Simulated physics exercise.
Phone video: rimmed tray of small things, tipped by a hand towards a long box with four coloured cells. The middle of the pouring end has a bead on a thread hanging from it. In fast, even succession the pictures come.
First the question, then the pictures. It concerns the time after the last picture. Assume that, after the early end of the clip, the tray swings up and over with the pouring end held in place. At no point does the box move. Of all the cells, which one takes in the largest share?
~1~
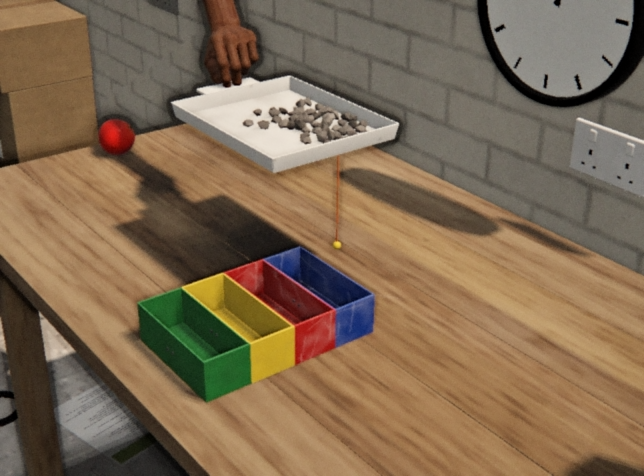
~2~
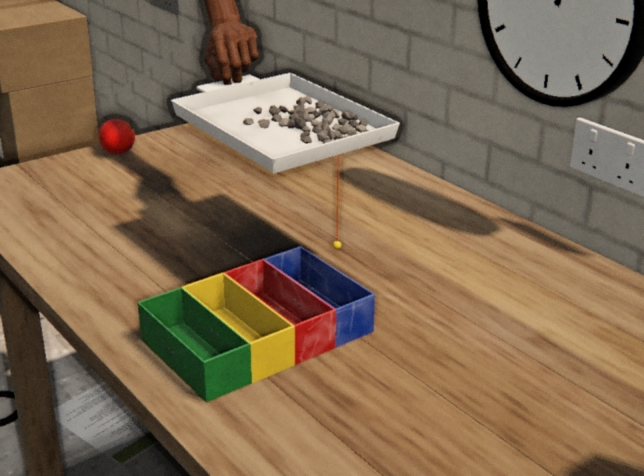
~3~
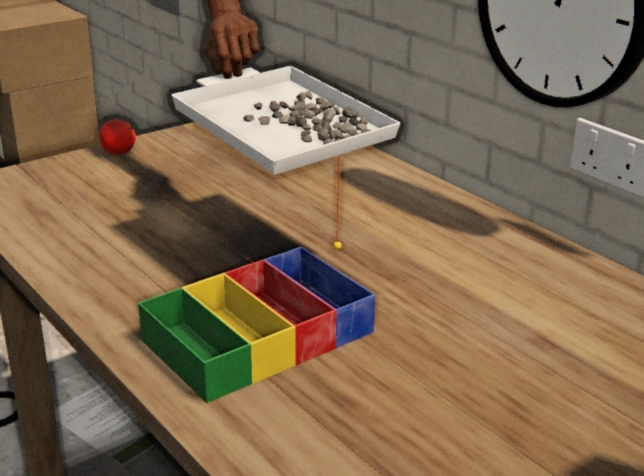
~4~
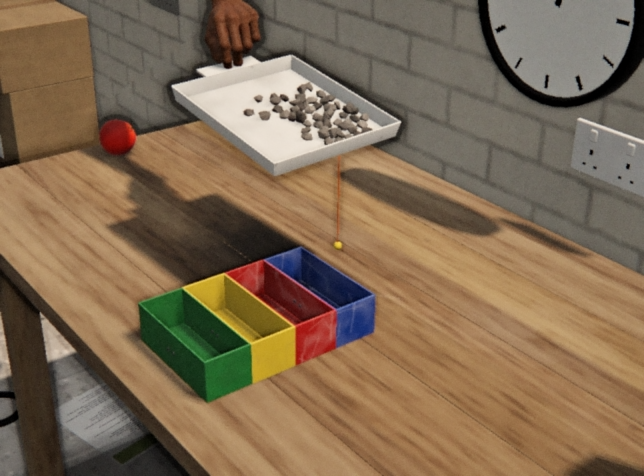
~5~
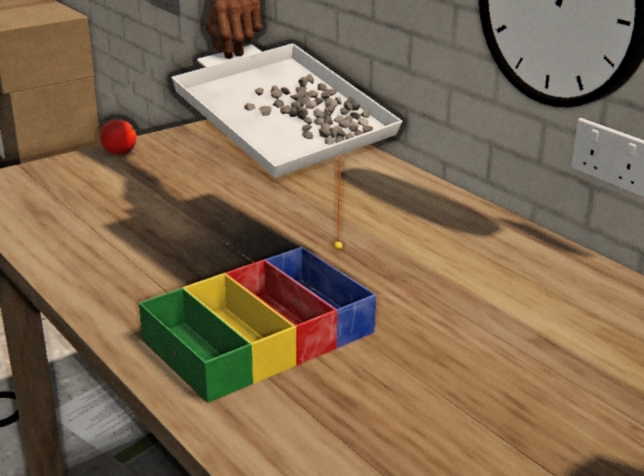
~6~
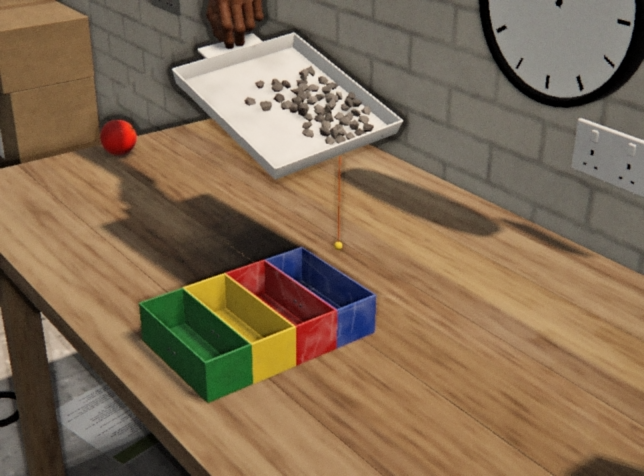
The largest share goes to the blue cell.
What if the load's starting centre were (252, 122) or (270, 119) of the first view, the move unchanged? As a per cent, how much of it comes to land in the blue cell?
First about 40, then 40 per cent.
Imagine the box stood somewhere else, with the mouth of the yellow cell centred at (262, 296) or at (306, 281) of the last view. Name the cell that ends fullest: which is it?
Result 1: The red cell. Result 2: The cell in yellow.
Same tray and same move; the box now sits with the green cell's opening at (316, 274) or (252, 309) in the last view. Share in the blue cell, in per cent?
Around 0 % followed by around 20 %.
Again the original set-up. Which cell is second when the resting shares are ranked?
That red cell.
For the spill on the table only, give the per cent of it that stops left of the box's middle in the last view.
Close to 0 %.
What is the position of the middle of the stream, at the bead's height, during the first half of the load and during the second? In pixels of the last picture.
Around (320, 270) first; around (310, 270) second.
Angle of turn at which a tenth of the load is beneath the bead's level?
Somewhere around 85 degrees.
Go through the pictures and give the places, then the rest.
In the first frame, corners of the pouring end at (274, 157) and (395, 123), level; middle of the load at (316, 124), bits of gravel; bead on its thread at (337, 245); green cell at (228, 369); yellow cell at (272, 351); red cell at (315, 333); blue cell at (354, 317).
In the second frame, corners of the pouring end at (274, 157) and (395, 123), level; middle of the load at (316, 123).
In the third frame, corners of the pouring end at (275, 159) and (396, 123), tipped barely, lowest at the left corner; middle of the load at (317, 120).
In the fourth frame, corners of the pouring end at (275, 161) and (396, 122), tipped a little, lowest at the left corner; middle of the load at (317, 116).
In the fifth frame, corners of the pouring end at (276, 163) and (398, 121), tipped a little, lowest at the left corner; middle of the load at (318, 112).
In the sixth frame, corners of the pouring end at (276, 166) and (398, 120), tipped clearly, lowest at the left corner; middle of the load at (319, 108); green cell at (229, 369); yellow cell at (274, 351); red cell at (316, 334); blue cell at (356, 318).
Soon, tray tipped steeply; nearly all on the tray; a stray few falling or outside the box.
A while on, tray tipped right over; about half on the tray; a small part in the red cell; a small part in the blue cell; about a third falling or outside the box.
Towards the end, tray tipped past a quarter turn; about half in the blue cell; about a quarter in the red cell; a stray few in the yellow cell; about a quarter falling or outside the box.
Finally, tray tipped past a quarter turn; about half in the blue cell; about a quarter in the red cell; a stray few in the yellow cell; none in the green cell; about a quarter outside the box.
